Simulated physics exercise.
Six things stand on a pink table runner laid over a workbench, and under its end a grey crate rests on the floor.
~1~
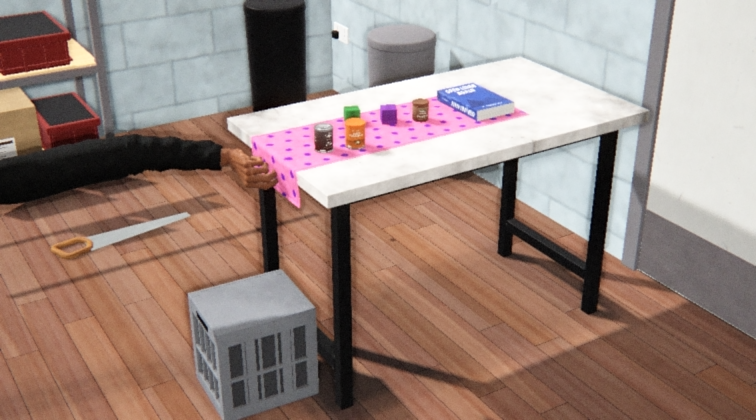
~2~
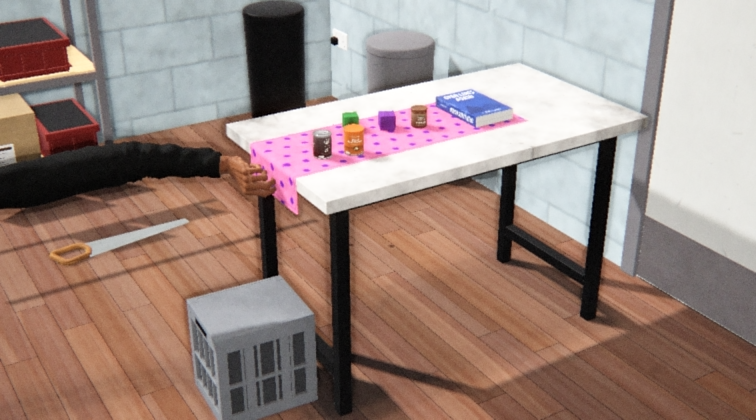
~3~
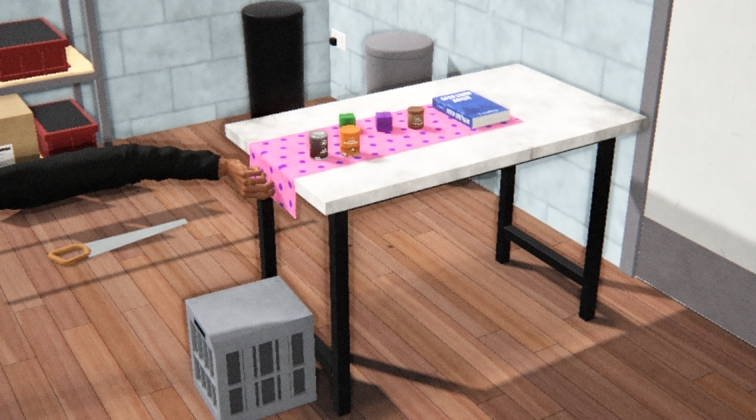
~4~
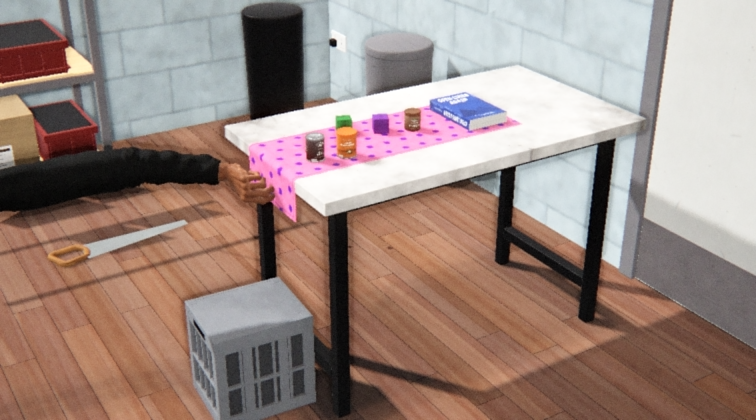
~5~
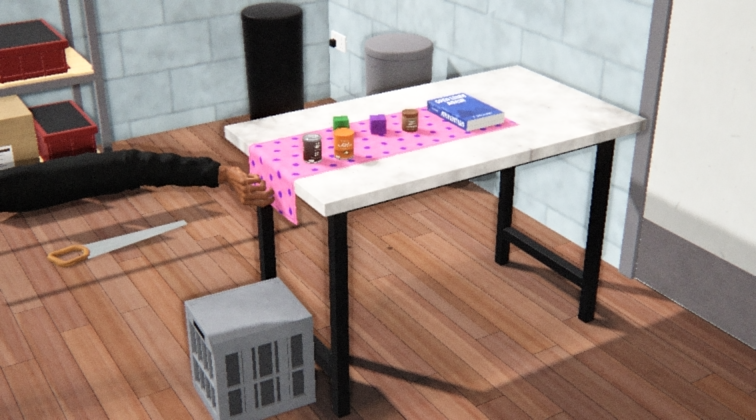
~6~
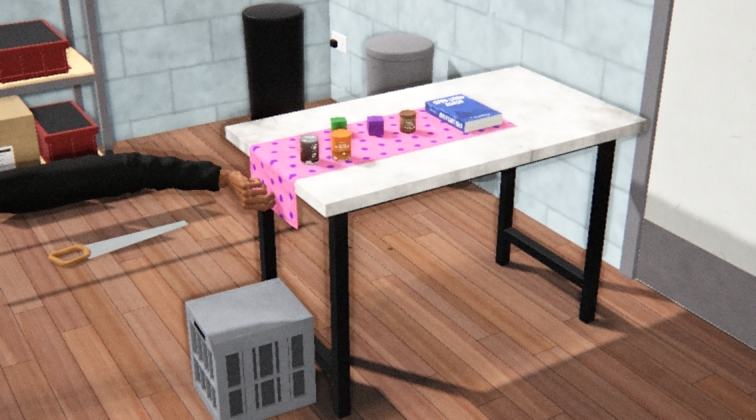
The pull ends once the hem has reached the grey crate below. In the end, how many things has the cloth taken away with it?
This will send three of them over the edge.
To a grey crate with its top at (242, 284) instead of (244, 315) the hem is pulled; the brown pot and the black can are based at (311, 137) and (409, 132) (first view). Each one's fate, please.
Here's what happens: The brown pot leaves its perch, the black can remains aboard.
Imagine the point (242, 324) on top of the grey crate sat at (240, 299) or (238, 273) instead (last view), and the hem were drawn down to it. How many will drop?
First case 2, second case 1.
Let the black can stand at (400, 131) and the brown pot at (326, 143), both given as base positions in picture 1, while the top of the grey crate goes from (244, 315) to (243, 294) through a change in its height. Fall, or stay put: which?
As for the black can, it stays in place; as for the brown pot, it leaves the top.
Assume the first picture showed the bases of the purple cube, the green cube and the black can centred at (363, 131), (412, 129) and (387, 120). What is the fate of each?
The purple cube goes over; the green cube survives; the black can keeps its place on top.
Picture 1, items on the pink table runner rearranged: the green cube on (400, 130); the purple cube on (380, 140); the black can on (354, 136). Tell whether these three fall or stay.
Green cube - stays aboard, purple cube - leaves the top, black can - leaves the top.
A little later, hem near (274, 269); black can gone.
Next, hem on the crate; black can, orange can and green cube gone.
When it is over, hem on the crate; black can, orange can and green cube gone. It carries off three.
